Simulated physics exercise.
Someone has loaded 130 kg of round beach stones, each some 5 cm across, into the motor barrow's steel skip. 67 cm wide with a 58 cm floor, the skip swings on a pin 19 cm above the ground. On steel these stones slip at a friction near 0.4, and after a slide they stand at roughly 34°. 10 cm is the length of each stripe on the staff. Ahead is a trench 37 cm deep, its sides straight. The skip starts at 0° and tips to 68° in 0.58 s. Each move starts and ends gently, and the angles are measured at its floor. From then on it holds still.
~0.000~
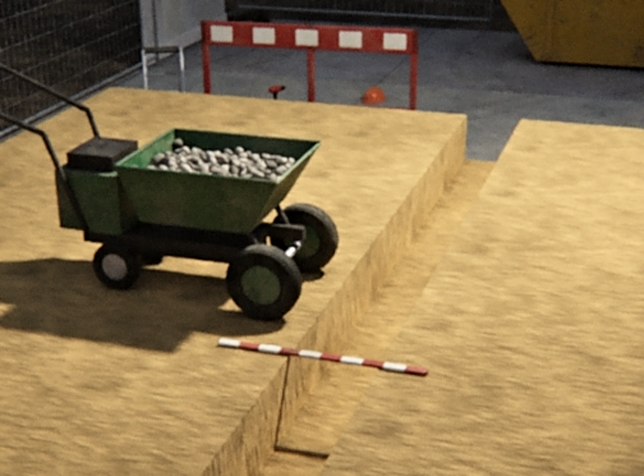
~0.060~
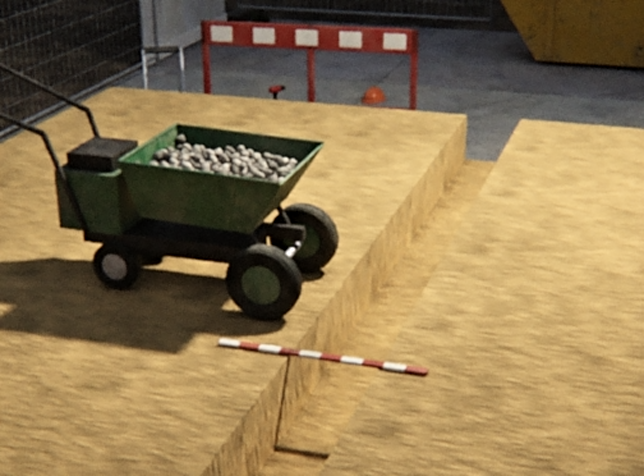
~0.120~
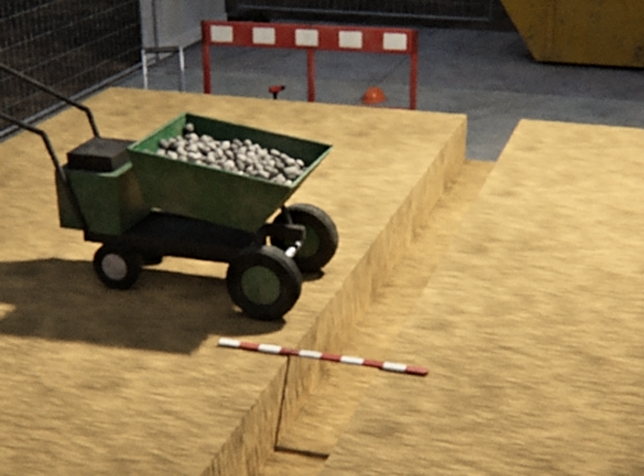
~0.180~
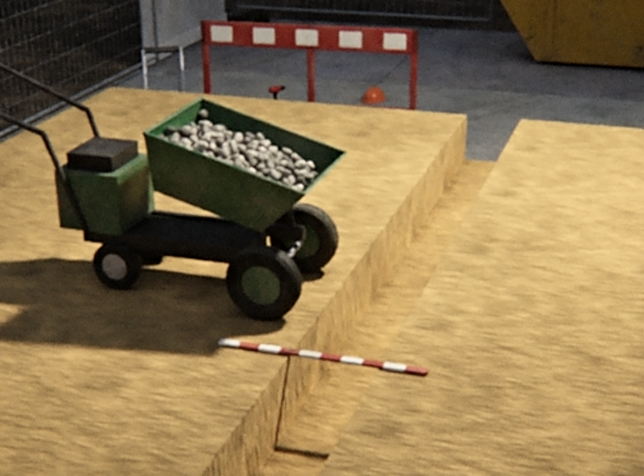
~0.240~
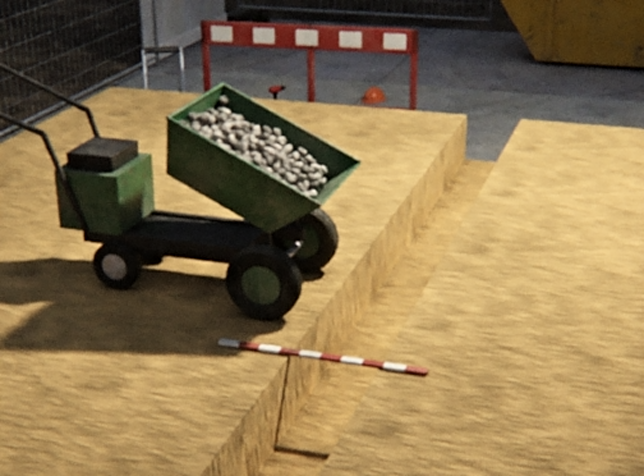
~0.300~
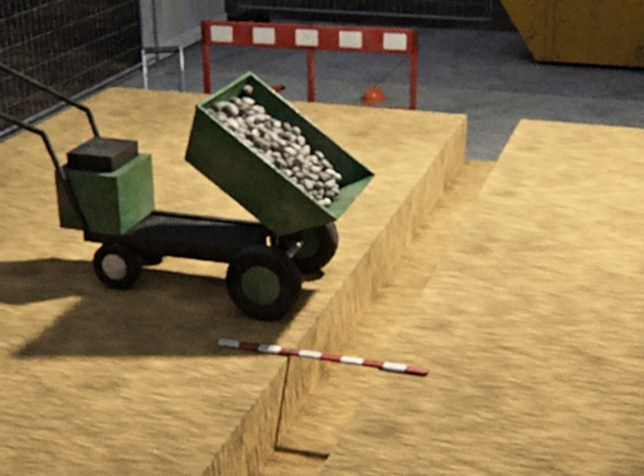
On sandy ground beside a straight-sided trench, with a red and white barrier behind, a green motor barrow stands still, its skip level and loaded with rounded grey stones. The skip's left end rises, slowly at first, until it slants steeply down to the right, the stones still inside.
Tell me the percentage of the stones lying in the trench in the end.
Close to 27 %.
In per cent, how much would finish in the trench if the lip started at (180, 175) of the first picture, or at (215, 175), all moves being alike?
Estimates: 85 % then 80 %.
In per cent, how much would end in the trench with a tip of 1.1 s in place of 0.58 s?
My guess is near 45 percent.
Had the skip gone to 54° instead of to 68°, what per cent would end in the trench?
Roughly 10 percent.
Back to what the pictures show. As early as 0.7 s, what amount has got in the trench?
Approx. 5 % of the load.
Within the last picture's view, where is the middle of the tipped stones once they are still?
I'd put it close to (467, 314).
After 0.4 s the floor is at 57°; 100 % in the skip; the foremost stones are at (350, 229).
After 0.7 s the floor is at 68°; 80 % in the skip, 6 % in the trench, 14 % past the trench; the foremost stones are at (445, 300).
After 1.0 s the floor is at 68°; 21 % in the skip, 6 % in the trench, 73 % past the trench; the foremost stones are at (623, 332).
After 3.0 s the floor is at 68°; 0 % in the skip, 27 % in the trench, 73 % past the trench; the foremost stones are past the picture's edge.
